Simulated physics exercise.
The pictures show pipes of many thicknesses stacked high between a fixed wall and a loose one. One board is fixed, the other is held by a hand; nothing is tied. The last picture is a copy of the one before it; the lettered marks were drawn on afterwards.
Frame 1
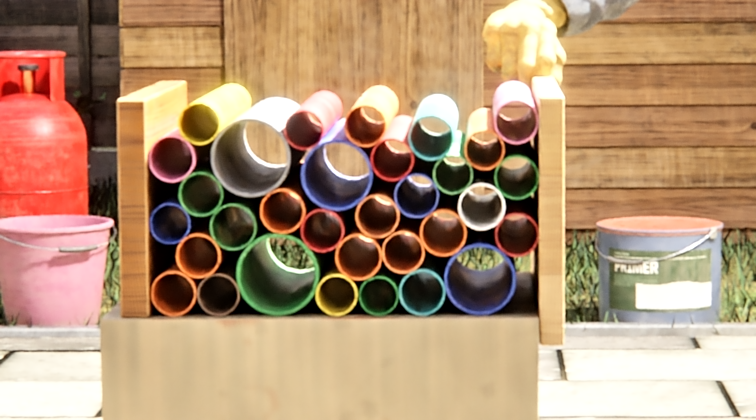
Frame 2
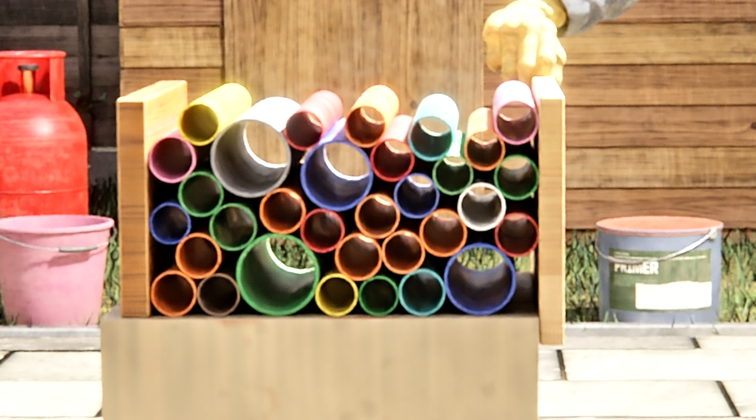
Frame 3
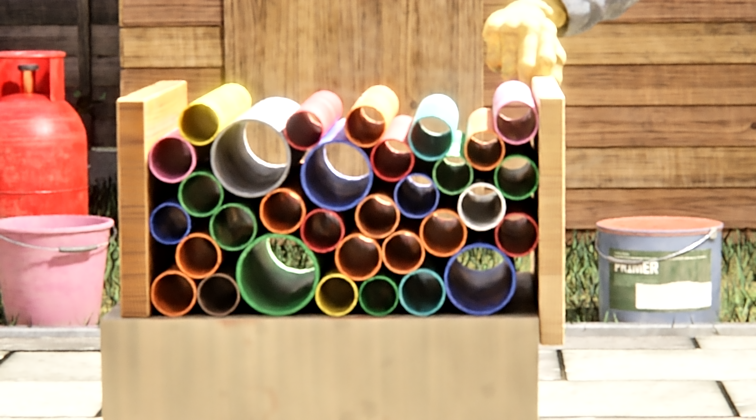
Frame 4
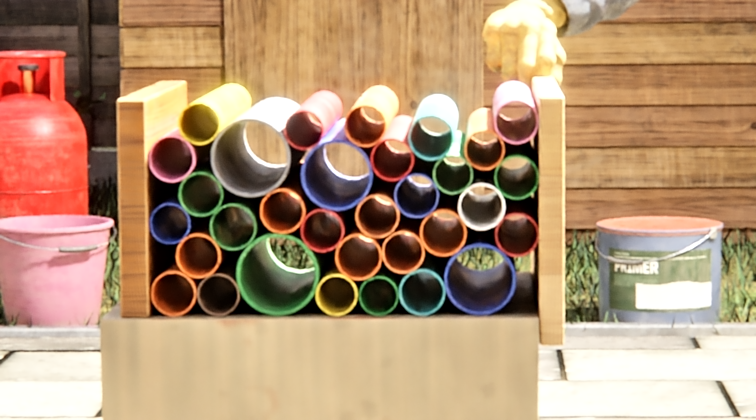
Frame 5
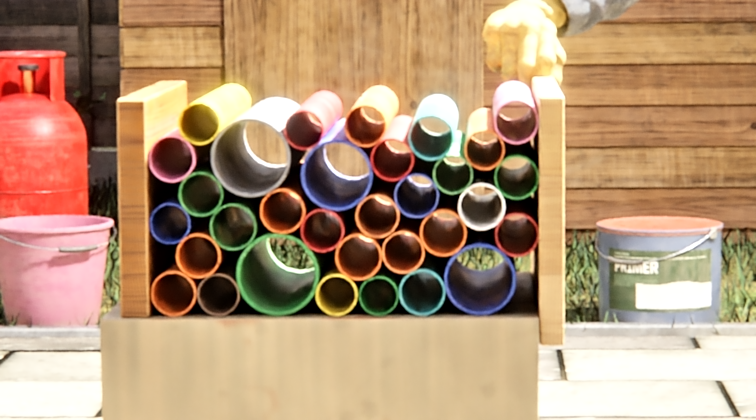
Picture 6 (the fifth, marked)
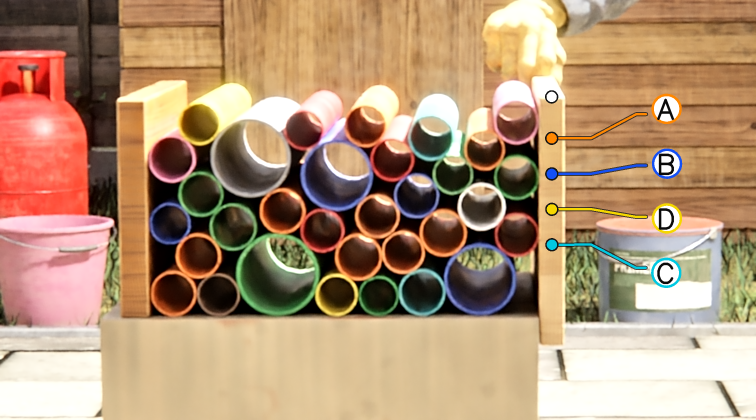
Outdoors, a gloved hand rests on a board beside stacked colourful pipes, and nothing visibly moves.
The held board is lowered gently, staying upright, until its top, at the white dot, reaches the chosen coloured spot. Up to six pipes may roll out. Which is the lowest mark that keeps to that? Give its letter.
The lowest mark that will do is C.
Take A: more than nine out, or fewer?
Fewer than nine.
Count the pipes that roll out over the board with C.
It comes to three.
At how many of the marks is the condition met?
Four of them.
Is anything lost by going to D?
Yes, at D.
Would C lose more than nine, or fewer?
Fewer than nine.
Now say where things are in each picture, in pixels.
An orange pipe (444, 233); an orange pipe (378, 216); a green pipe (201, 194), in the first frame.
A green pipe (201, 194); an orange pipe (484, 149), in the second frame.
A pink pipe (517, 122); side board (546, 199), in the third frame.
An orange pipe (174, 294); a turquoise pipe (423, 292), in the fourth frame.
An orange pipe (444, 233); an orange pipe (378, 216); a green pipe (201, 194), in the fifth frame.
On the marked copy, A at (552, 138); B at (552, 174); C at (552, 245); D at (552, 209); the white dot at (552, 97).
Taking C. A third of the way, top of the board (539, 166).
Two thirds of the way, top of the board (539, 244).
When it is over, top of the board (539, 244), three out over the board.
As for the rest, A none out over the board; B none out over the board; D one out over the board.
